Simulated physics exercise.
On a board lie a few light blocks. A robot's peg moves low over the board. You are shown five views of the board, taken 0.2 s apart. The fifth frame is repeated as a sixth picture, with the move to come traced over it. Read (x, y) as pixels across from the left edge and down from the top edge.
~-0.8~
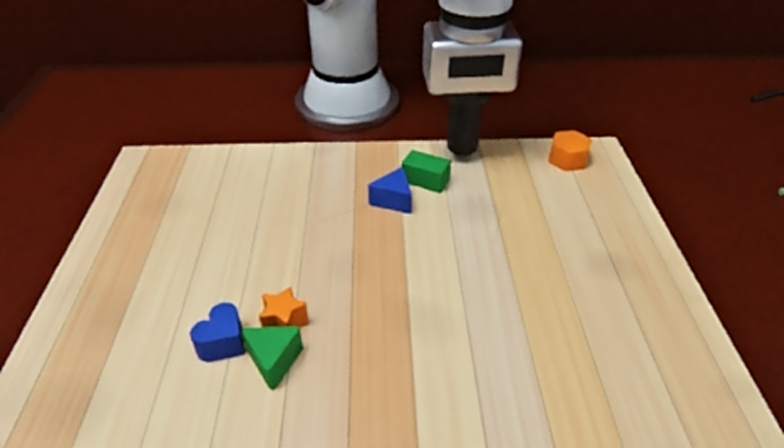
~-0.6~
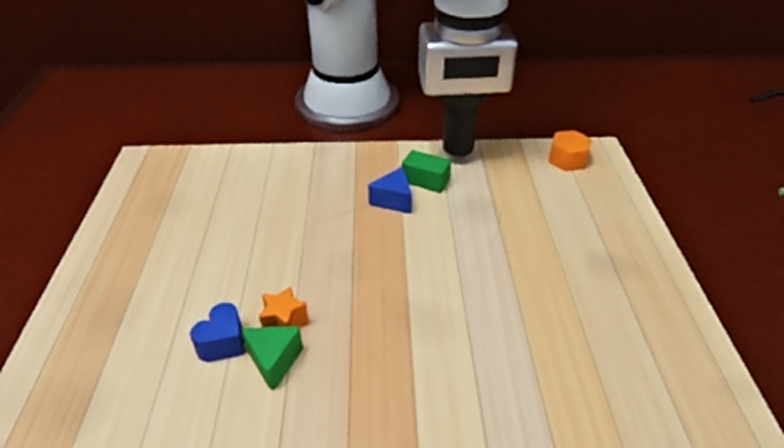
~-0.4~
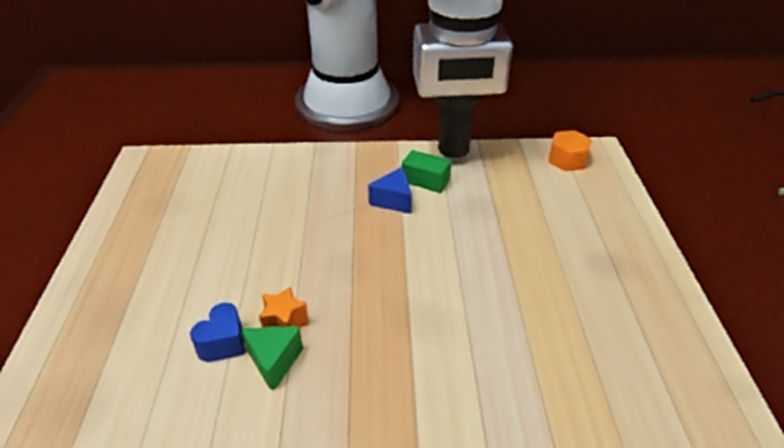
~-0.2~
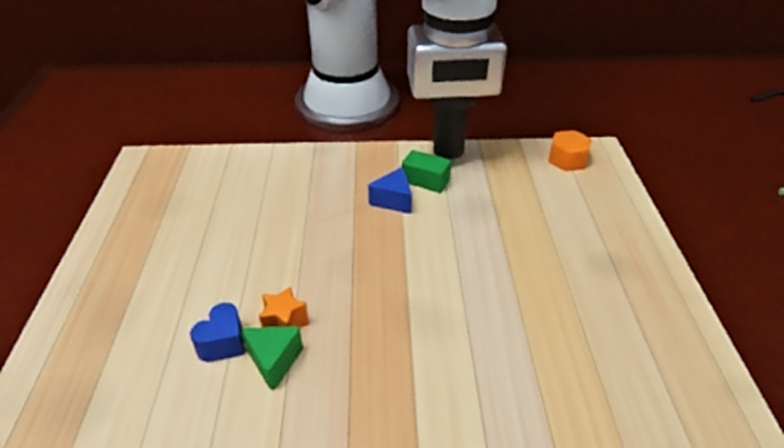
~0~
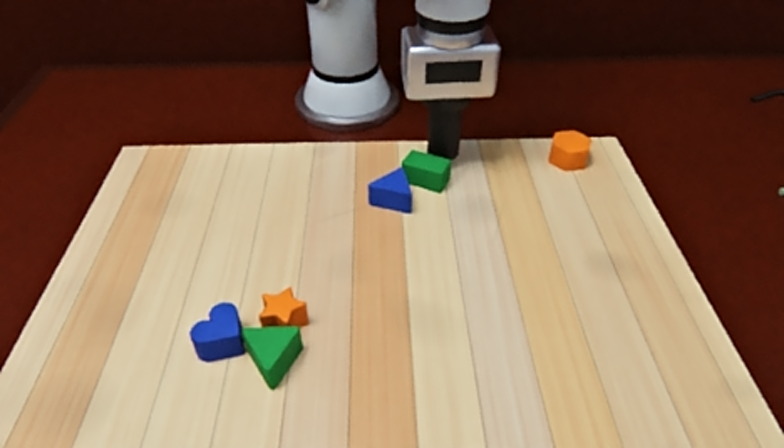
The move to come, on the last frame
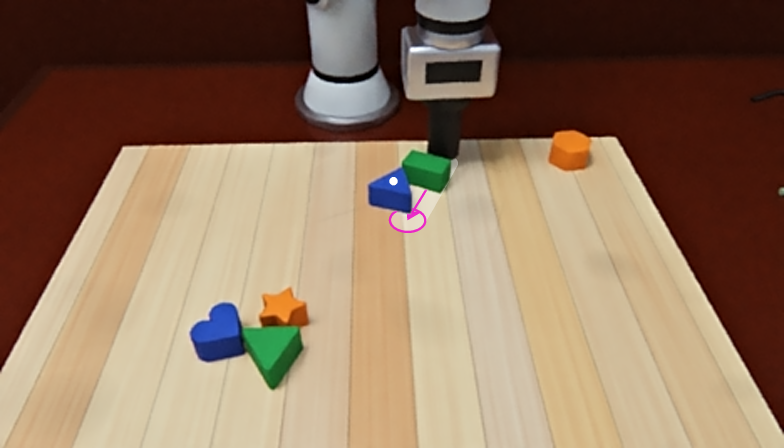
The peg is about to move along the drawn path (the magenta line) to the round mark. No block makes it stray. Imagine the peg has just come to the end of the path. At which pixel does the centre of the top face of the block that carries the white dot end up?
I'd say the block that carries the white dot ends with its top centre at (346, 201).
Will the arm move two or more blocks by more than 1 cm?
My answer is yes.
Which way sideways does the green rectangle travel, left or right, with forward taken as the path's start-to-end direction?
It gets pushed right.
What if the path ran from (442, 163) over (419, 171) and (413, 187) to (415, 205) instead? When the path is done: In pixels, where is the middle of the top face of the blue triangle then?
At roughly (366, 210).
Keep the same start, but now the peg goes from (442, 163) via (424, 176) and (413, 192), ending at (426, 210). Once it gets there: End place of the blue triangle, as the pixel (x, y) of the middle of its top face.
The spot you're after is about (367, 202) in the image.
The line goes in a line from (442, 163) to (408, 220); the dot is on the blue triangle.
What follows on the original path. One third of the way, peg (432, 171); blue triangle (387, 184), turned 15° anticlockwise; green rectangle (408, 173), turned 40° clockwise.
Two thirds of the way, peg (421, 189); blue triangle (365, 195); green rectangle (392, 187), turned 50° clockwise.
At the end, peg (408, 210); blue triangle (346, 201), turned 15° clockwise; green rectangle (376, 198), turned 70° clockwise.
